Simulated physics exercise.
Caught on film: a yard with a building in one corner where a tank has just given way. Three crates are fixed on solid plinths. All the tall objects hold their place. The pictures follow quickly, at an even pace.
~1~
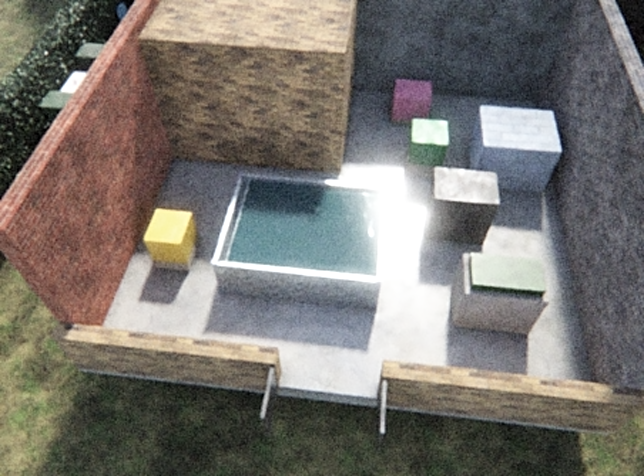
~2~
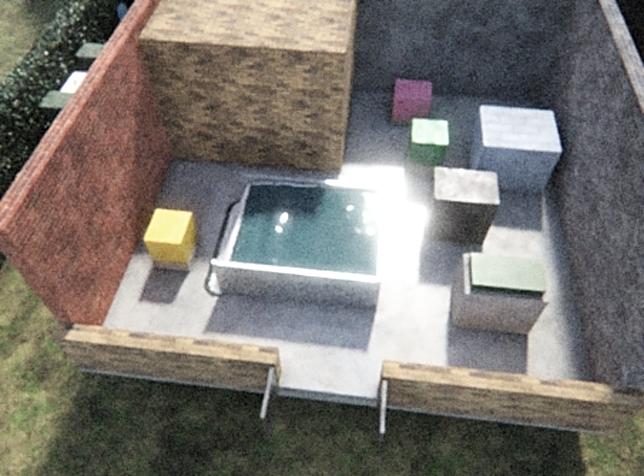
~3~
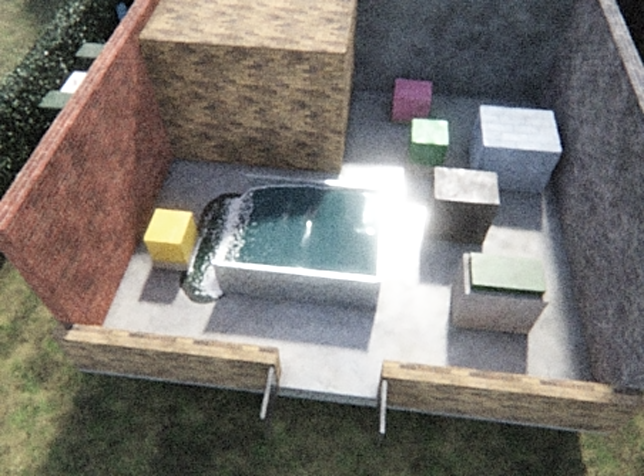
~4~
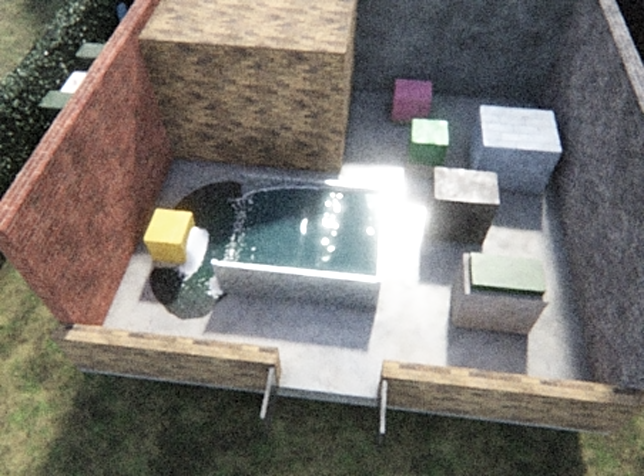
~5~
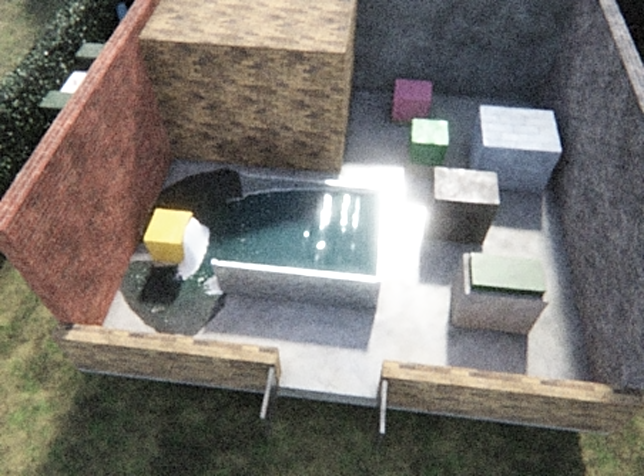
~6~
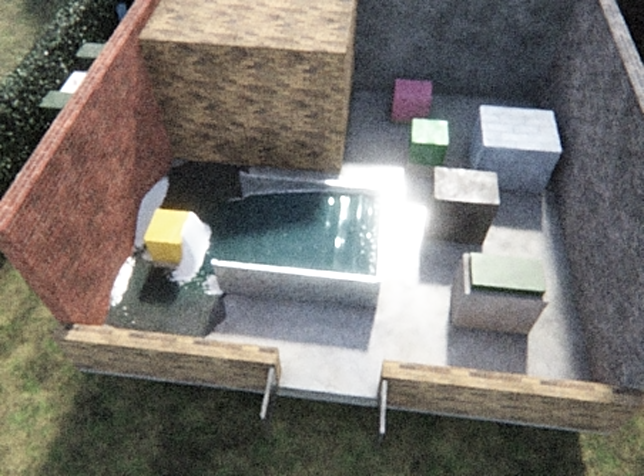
A white-rimmed tank of dark green water sits in a walled yard, seen from high above by a still camera, with a wood-patterned building at the back left. A yellow block stands left of it, with pink, green, pale blue, grey and green-topped blocks to the right. Water pours out the tank's left side, spreads across the floor, foams around the unmoving yellow block and reaches the red brick wall.
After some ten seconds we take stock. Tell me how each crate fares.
One by one: The green crate stays dry; the yellow crate gets wet; the pink crate stays dry.
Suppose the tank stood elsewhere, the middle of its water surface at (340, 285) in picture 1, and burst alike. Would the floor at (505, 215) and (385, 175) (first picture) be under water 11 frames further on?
As listed: Free of water, not flooded.
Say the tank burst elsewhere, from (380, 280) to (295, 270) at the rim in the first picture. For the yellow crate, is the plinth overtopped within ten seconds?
Then: The yellow crate stays dry.
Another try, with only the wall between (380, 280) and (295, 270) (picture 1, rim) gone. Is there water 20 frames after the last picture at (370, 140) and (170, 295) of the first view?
One after the other: Free of water, covered.
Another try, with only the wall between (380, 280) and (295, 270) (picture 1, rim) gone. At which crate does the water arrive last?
It is the pink-painted one.
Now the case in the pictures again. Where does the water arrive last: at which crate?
It is the pink-painted one.
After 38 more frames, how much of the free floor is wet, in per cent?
Roughly 85 per cent.
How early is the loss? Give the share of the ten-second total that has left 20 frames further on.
Some 5 per cent.
A moment on, water covers 20 % of the floor; the green crate not reached, the yellow crate water round its plinth, the pink crate not reached.
Next, water covers 25 % of the floor; the green crate not reached, the yellow crate water round its plinth, the pink crate not reached.
Then, water covers 50 % of the floor; the green crate water round its plinth, the yellow crate water round its plinth, the pink crate not reached.
Later, water covers 85 % of the floor; the green crate water round its plinth, the yellow crate water round its plinth, the pink crate water round its plinth.
In the end, water covers 100 % of the floor; the green crate stayed above the water, the yellow crate was topped, the pink crate stayed above the water.
